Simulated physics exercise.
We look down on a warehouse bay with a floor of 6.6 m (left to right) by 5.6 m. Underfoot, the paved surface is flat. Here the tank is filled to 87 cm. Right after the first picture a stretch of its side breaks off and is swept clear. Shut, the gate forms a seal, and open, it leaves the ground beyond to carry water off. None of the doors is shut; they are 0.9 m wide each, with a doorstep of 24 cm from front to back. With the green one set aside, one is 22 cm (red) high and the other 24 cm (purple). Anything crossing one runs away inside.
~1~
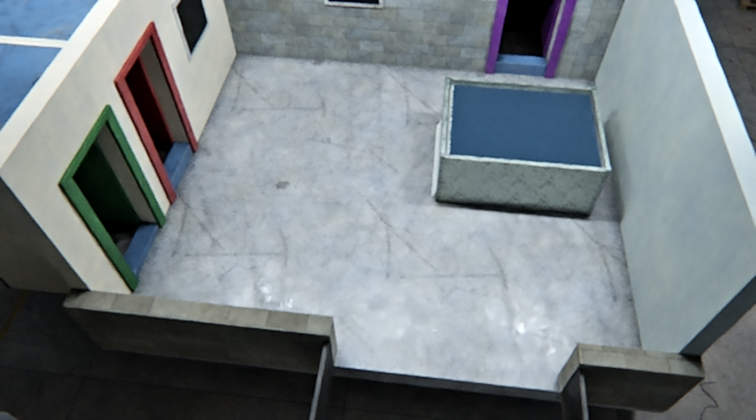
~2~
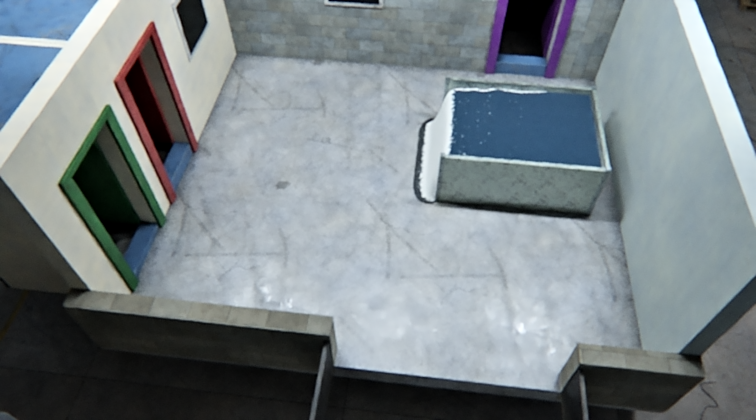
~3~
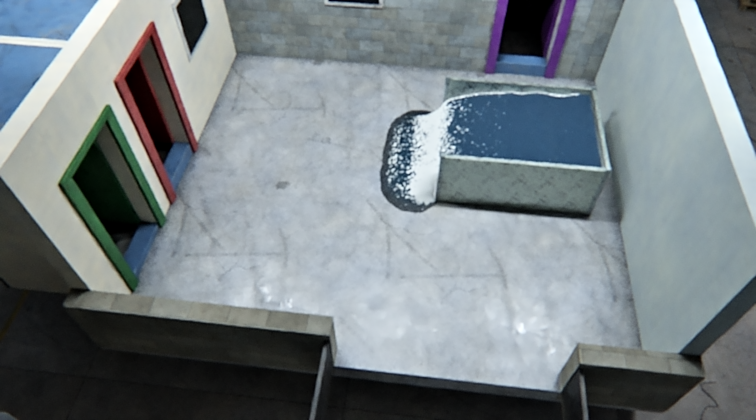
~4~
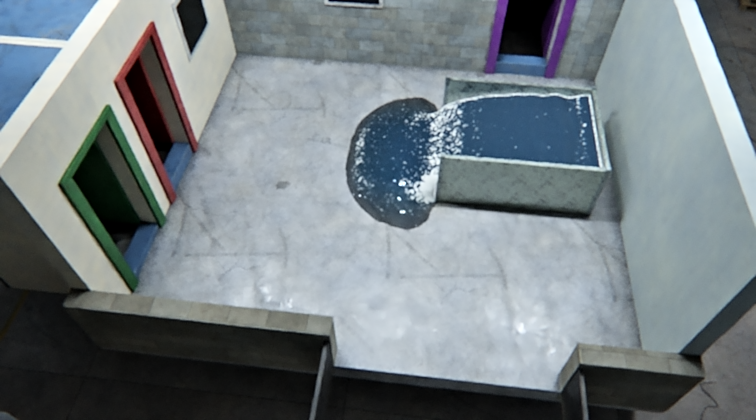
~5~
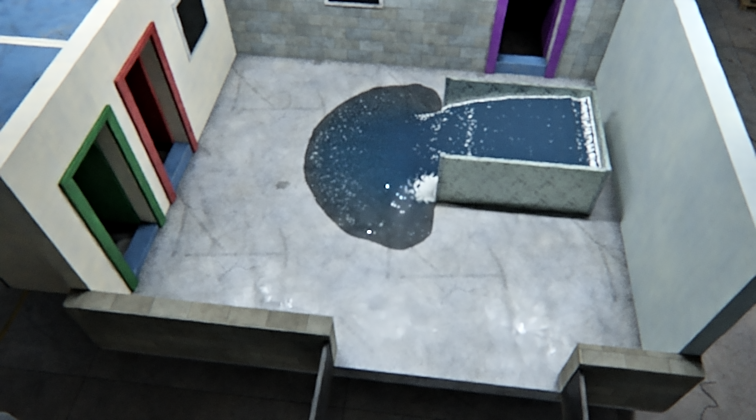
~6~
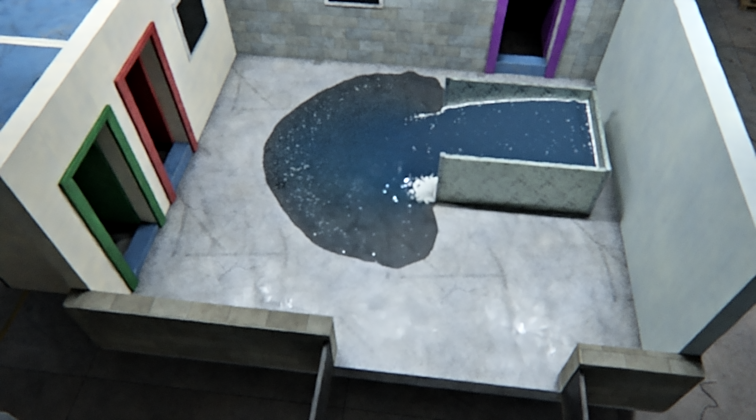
Water poured out of the tank's open left side onto the pale floor, foaming white at first, then spread in a widening dark, rounded pool toward the wall with the red and green doors.
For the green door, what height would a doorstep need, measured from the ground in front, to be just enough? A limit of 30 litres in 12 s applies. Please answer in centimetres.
Around 17 cm above the ground in front.
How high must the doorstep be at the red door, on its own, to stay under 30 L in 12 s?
Roughly 26 cm at red.
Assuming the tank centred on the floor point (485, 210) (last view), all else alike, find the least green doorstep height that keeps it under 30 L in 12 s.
That setup calls for roughly 26 cm.
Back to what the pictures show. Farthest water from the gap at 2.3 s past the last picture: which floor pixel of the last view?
The tip of the flood lies near (119, 323).
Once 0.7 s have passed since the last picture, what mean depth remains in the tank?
It averages near 42 cm.
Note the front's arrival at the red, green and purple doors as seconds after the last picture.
Times: Red = 0.3 s, green = 0.8 s, purple = 4.0 s.
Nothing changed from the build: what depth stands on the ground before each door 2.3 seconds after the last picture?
In cm: Red 25, green 18, purple 0.
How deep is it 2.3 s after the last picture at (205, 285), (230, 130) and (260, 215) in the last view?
The three readings, in order, are 15, 28 and 4 cm.
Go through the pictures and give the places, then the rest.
The tank at (521, 125) is whole and still, 87 cm deep; the green door at (123, 209) is dry, in the first frame.
The gap is at (444, 144), the front 0.3 m out at (420, 194); the back of the tank holds 87 cm, in the second frame.
The gap is at (444, 147), the front 0.8 m out at (386, 179); the back of the tank holds 87 cm, in the third frame.
The gap is at (443, 149), the front 1.4 m out at (352, 173); the back of the tank holds 84 cm, in the fourth frame.
The gap is at (443, 149), the front 2.1 m out at (310, 155); the back of the tank holds 74 cm, in the fifth frame.
The front is at (269, 152), 2.8 m from the gap at (443, 150); 7.9 m2 of floor is wet, 74 cm left at the back; 2.0 m in a straight line remain to the green door at (123, 209), in the sixth frame.
Then, 0.7 s after the last picture water covers 50 % of the floor, deepest (35 cm) near (187, 167); it has not reached the green door.
Then, 2.3 s after the last picture water covers 55 % of the floor, deepest (36 cm) near (125, 310); 18 cm at the green door, 32 litres in over its 12 cm doorstep.
Then, 11.3 s after the last picture water covers 100 % of the floor, deepest (12 cm) near (429, 68); 5 cm at the green door, 90 litres in over its 12 cm doorstep.
At the green door as built, the water peaked near 22 cm, 1.5 s after the last picture.
Run again over the same 12 s with other heights there, 48 litres in over 15 cm, 11 litres over 20 cm. The limit of 30 litres is kept from about 17 cm up.
